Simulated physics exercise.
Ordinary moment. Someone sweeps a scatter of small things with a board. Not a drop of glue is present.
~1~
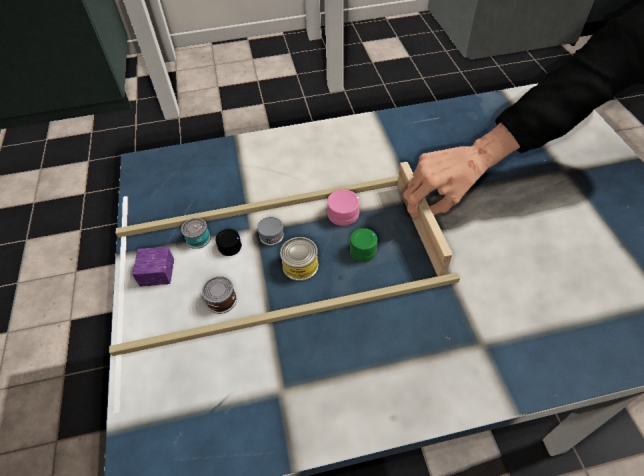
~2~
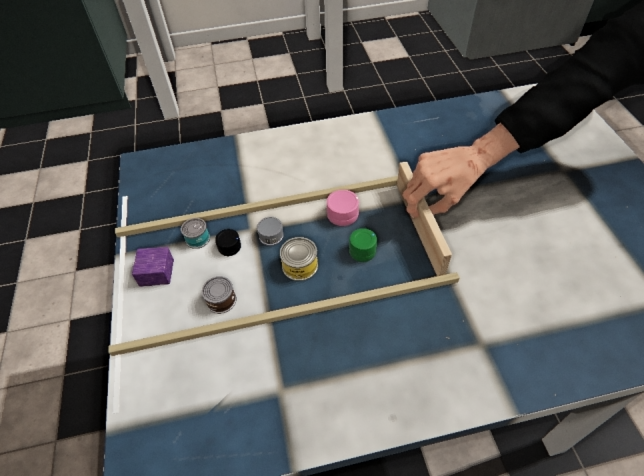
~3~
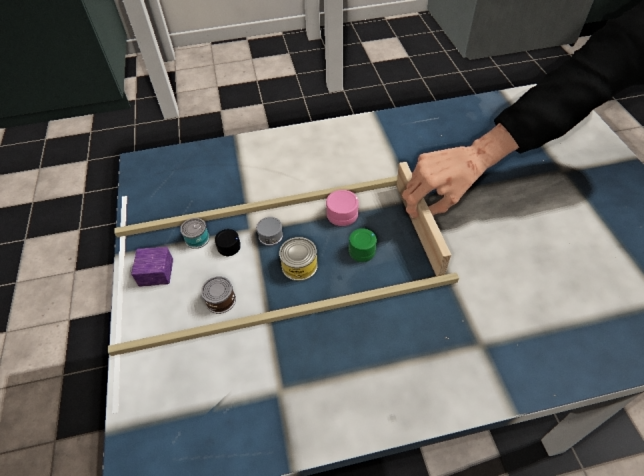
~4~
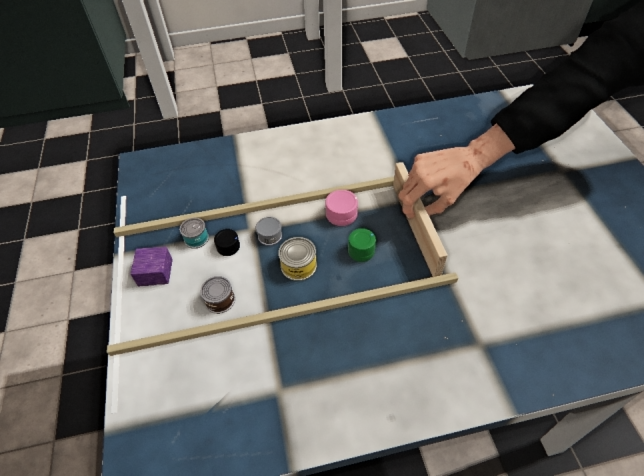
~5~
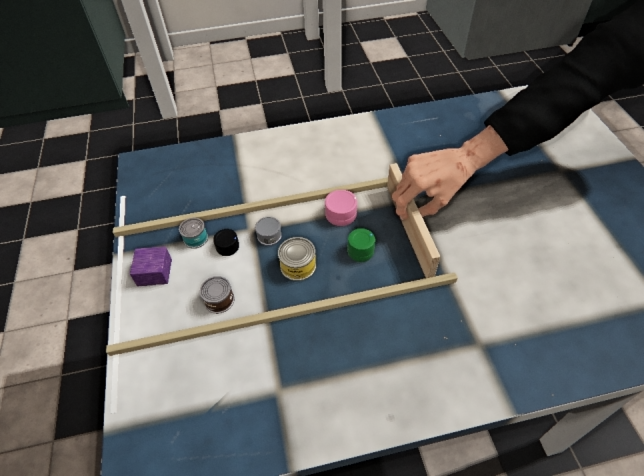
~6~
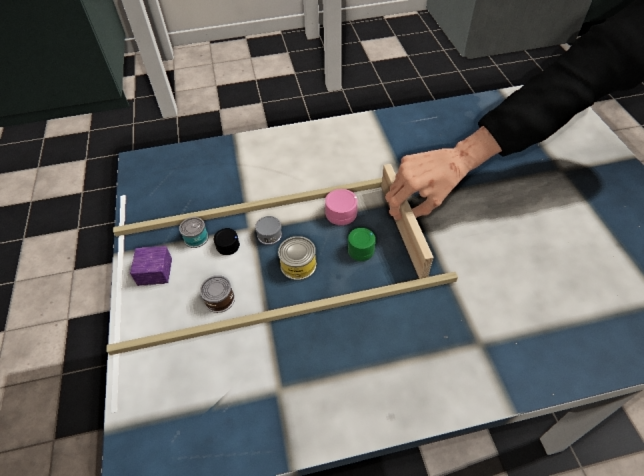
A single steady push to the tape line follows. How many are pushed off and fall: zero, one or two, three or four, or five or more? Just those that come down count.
Well, more than four drop off the table this time.
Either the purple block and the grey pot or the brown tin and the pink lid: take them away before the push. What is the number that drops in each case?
6, then 6.
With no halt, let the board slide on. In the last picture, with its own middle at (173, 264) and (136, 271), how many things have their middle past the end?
The counts would come to 1 and 4.
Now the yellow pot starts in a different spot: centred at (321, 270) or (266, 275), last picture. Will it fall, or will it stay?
Placed there, the yellow pot ends up gone, and in the other spot it ends up gone.
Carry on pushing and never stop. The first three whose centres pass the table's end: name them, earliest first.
Purple block, turquoise tin, yellow pot.
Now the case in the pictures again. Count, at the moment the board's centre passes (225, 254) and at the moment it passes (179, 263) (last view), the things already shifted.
Moved so far: 8, later 8.
Soon after, none off yet; purple block at rest near (152, 266); turquoise tin at rest near (194, 233); brown tin at rest near (218, 294).
Then, none off yet; purple block at rest near (152, 266); turquoise tin at rest near (194, 233); brown tin moved a little near (203, 303).
Further on, none off yet; purple block moved about its own width near (103, 274); turquoise tin moved well along near (124, 240); brown tin moved well along near (156, 313).
By the end, the number that fall off is five or more; fallen, green lid, pink lid, yellow pot, grey pot, black lid, brown tin, turquoise tin and purple block.
